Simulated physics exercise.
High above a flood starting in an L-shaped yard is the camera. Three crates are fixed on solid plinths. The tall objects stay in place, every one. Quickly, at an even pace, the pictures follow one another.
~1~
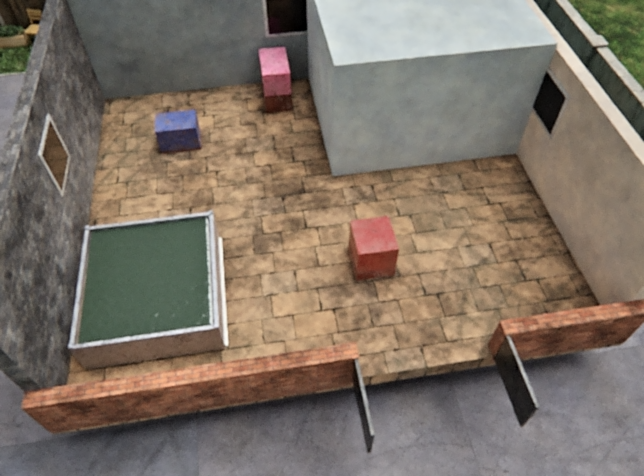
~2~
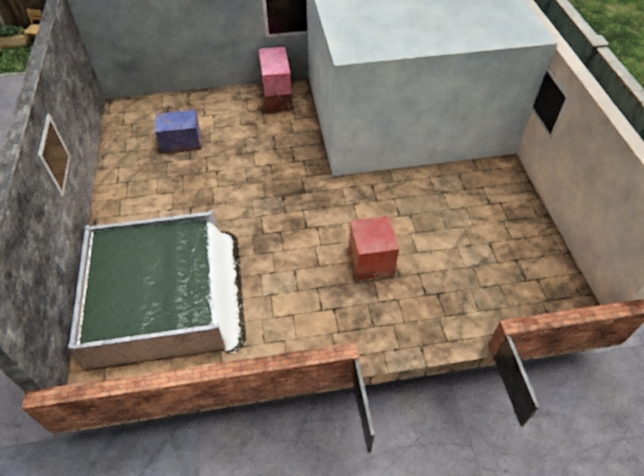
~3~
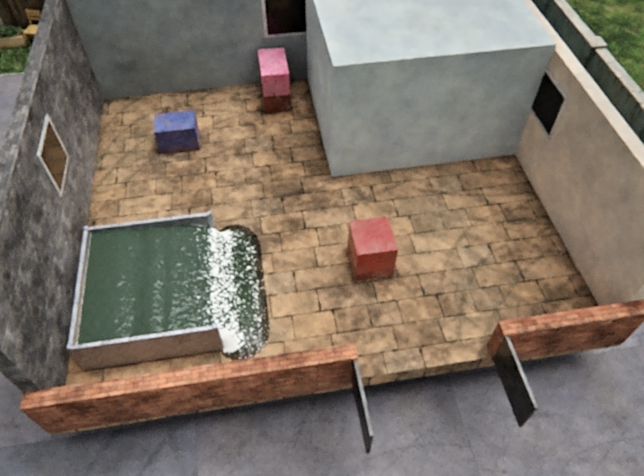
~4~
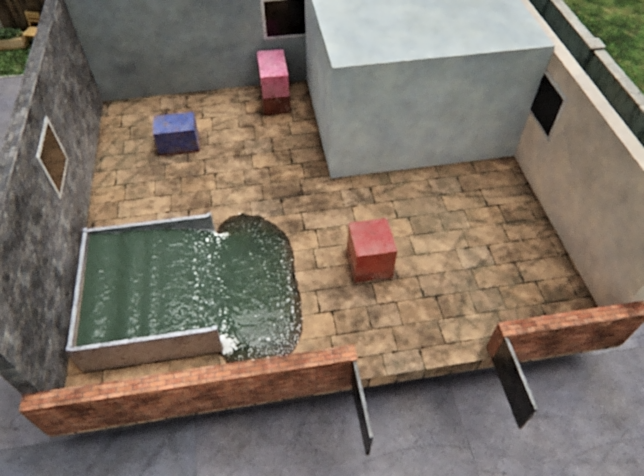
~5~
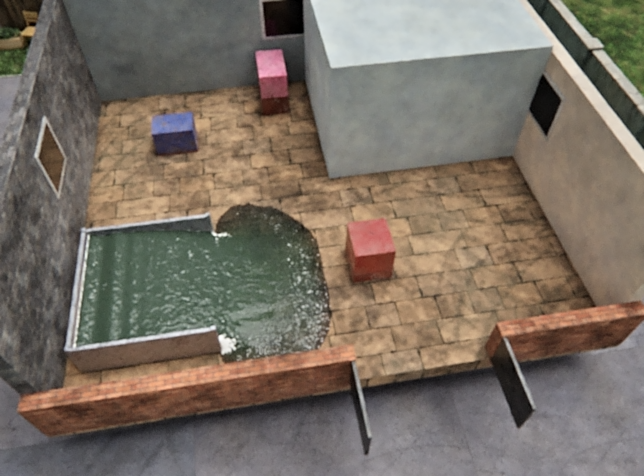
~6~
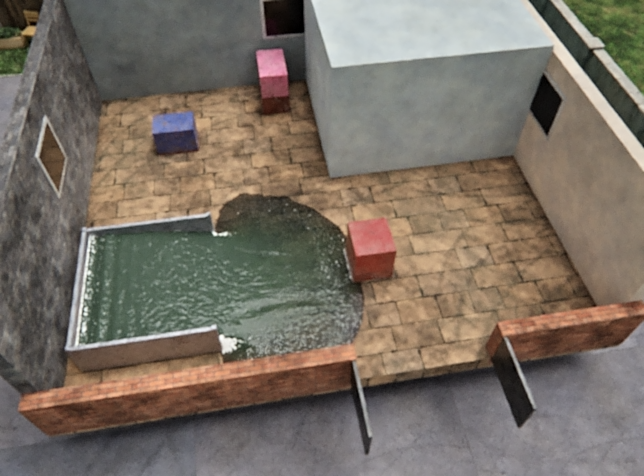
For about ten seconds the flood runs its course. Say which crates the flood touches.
In the end the blue crate will be a wet one; the red crate will be a wet one; the pink crate will be a dry one.
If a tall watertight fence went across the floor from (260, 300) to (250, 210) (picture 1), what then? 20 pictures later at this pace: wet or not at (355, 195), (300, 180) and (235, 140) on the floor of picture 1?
As listed: Clear, not flooded, awash.
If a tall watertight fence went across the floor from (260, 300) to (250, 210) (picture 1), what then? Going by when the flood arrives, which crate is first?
I'd pick the red crate.
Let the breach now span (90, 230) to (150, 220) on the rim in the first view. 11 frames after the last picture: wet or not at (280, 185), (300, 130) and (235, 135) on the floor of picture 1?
One by one, they turn out not soaked, not soaked and drenched.
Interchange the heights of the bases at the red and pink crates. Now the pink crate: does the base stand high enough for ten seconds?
My guess is that the pink one stays untouched.
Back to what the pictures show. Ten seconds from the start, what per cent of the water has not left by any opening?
My reckoning gives about 74 %.
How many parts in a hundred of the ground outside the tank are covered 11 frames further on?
50 %, roughly.
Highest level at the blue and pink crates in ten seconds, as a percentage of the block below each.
Some 220 and 20 % respectively.
A moment on, water covers 35 % of the floor; the blue crate not reached, the red crate water round its plinth, the pink crate not reached.
Next, water covers 50 % of the floor; the blue crate not reached, the red crate water round its plinth, the pink crate not reached.
Then, water covers 60 % of the floor; the blue crate not reached, the red crate water round its plinth, the pink crate water round its plinth.
Later, water covers 70 % of the floor; the blue crate water round its plinth, the red crate water round its plinth, the pink crate water round its plinth.
In the end, water covers 90 % of the floor; the blue crate was topped, the red crate was topped, the pink crate stayed above the water.
